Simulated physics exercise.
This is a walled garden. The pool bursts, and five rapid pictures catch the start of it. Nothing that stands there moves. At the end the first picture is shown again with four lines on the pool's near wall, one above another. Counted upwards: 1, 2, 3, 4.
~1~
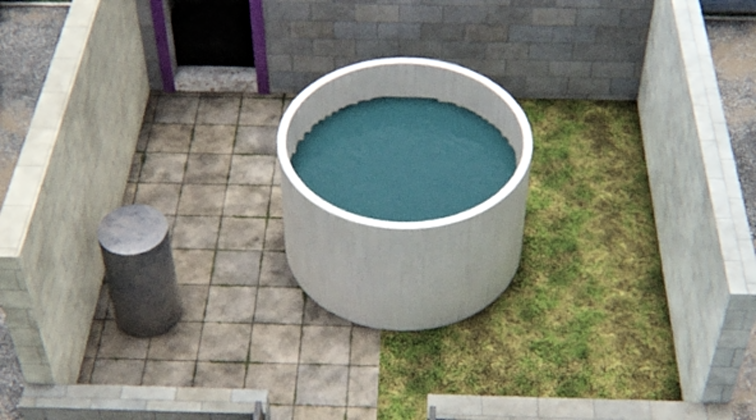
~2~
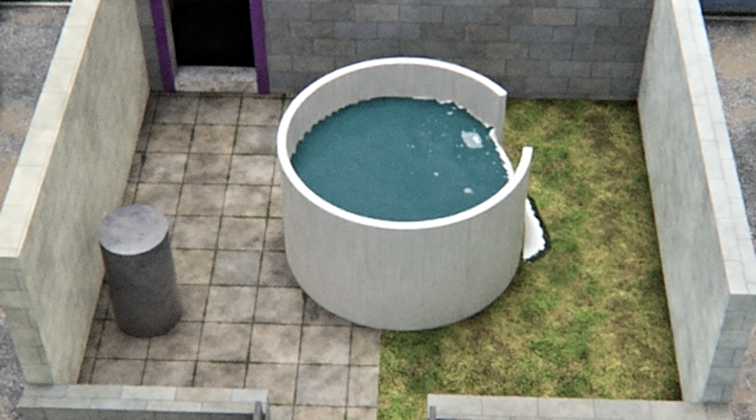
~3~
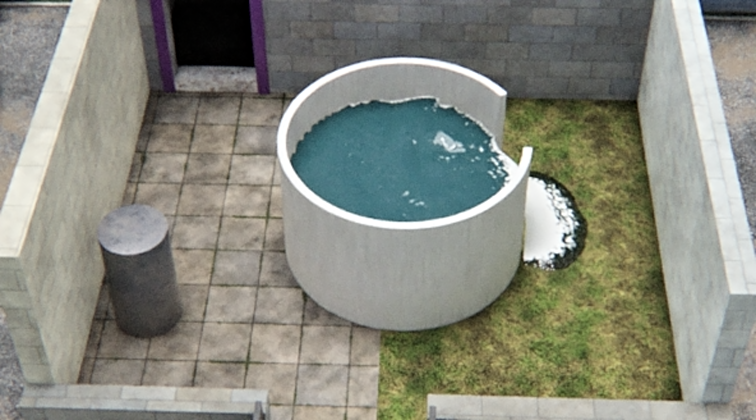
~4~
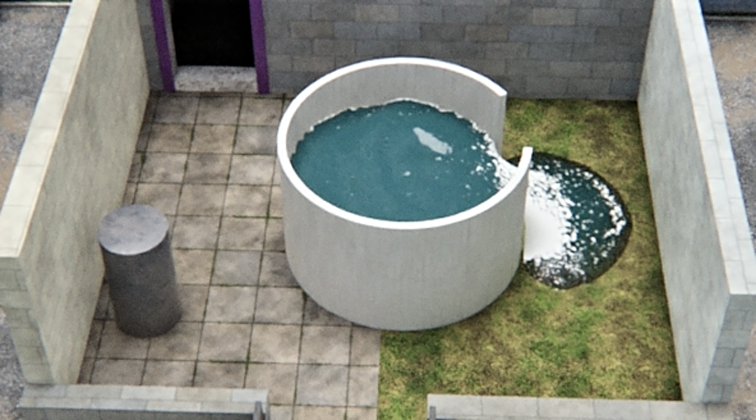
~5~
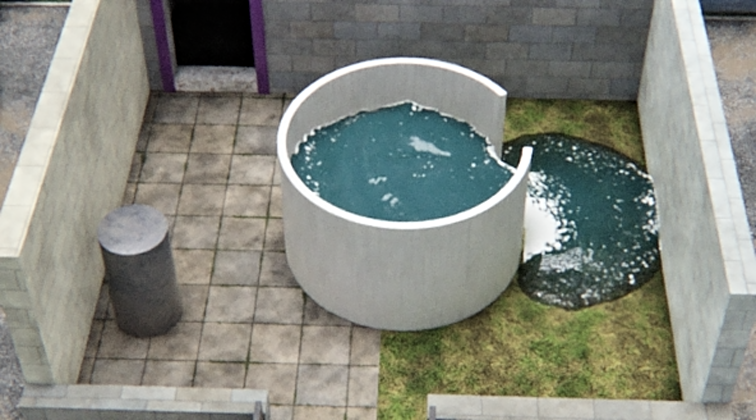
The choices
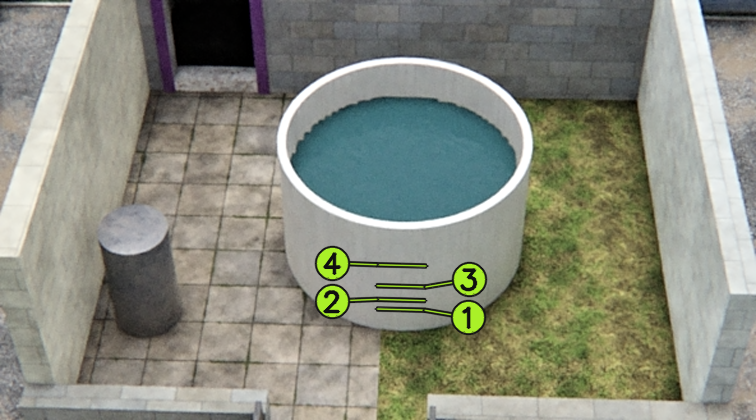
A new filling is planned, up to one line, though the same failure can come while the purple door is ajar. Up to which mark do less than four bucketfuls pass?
4 is the one.
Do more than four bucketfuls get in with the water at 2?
No, that is safe.
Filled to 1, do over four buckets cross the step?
No.
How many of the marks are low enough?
All four.
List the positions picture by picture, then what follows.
The first frame shows water in the pool at rest, its middle at (404, 170); foot of the purple doorway at (217, 91); open gate at (348, 388).
The second frame shows front seen at (533, 251), 1 % of the ground wet.
The third frame shows front seen at (553, 183), 4 % of the ground wet.
The fourth frame shows front seen at (623, 214), 8 % of the ground wet.
The fifth frame shows front seen at (648, 176), 15 % of the ground wet.
On the marked copy, 1 at (400, 309); 2 at (401, 299); 3 at (401, 286); 4 at (401, 265); from the bottom up 1, 2, 3, 4.
Choosing 1, nothing gets over.
Choosing 2, nothing gets over.
Choosing 3, nothing gets over.
Choosing 4, a bucket or two gets in.
